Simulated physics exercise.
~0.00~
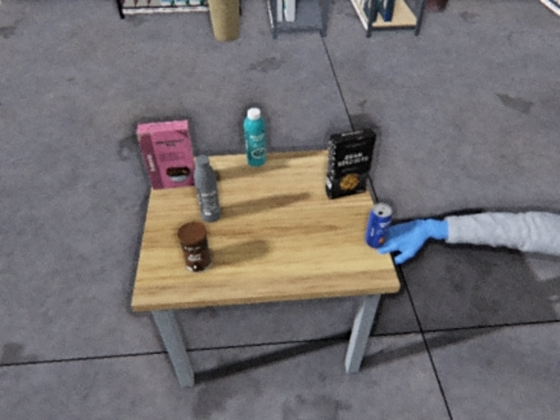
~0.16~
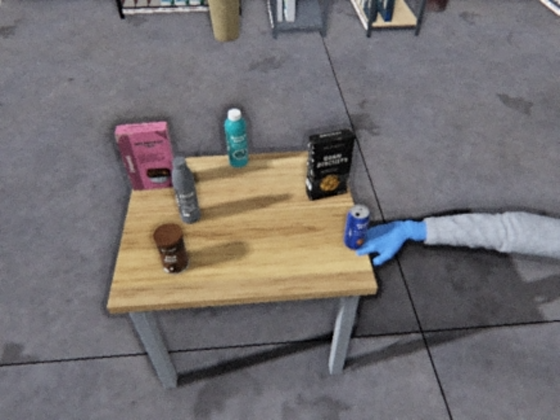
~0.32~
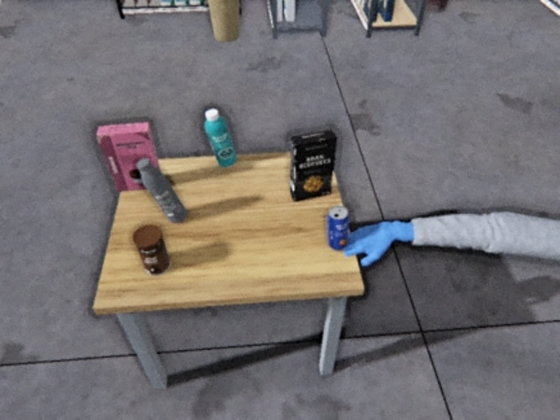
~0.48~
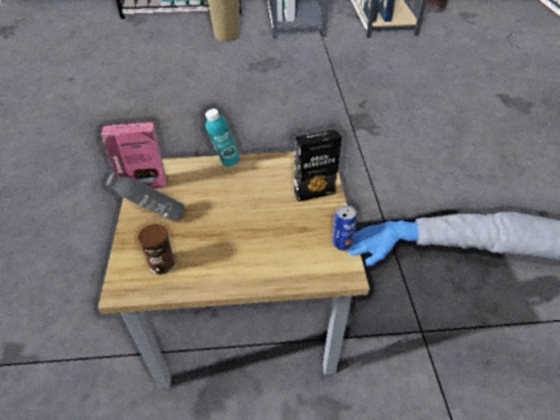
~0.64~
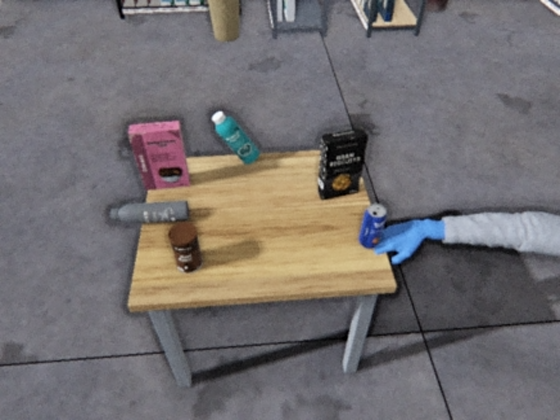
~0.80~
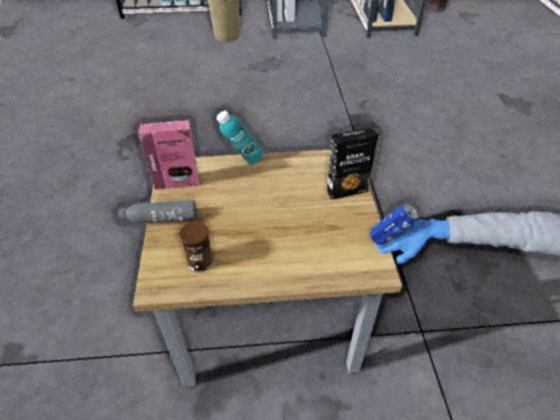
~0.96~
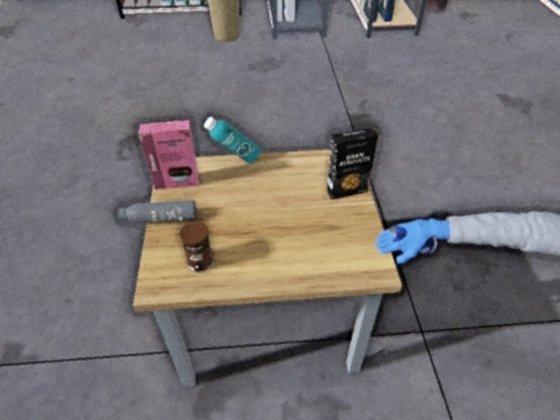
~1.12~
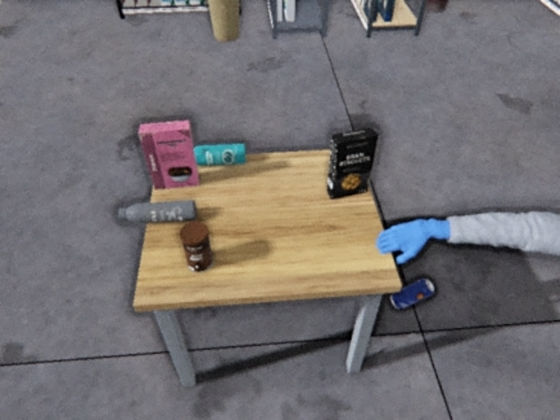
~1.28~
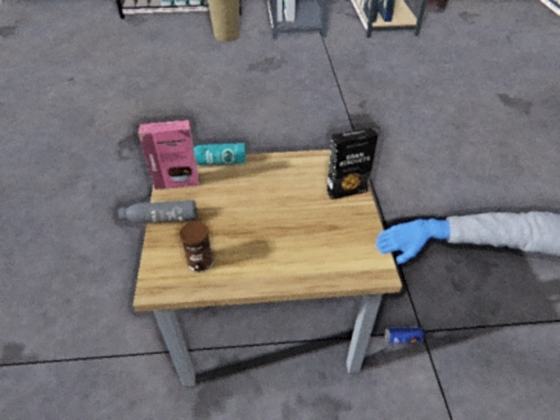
A table jerks left then right, toppling two bottles while a blue can falls off.
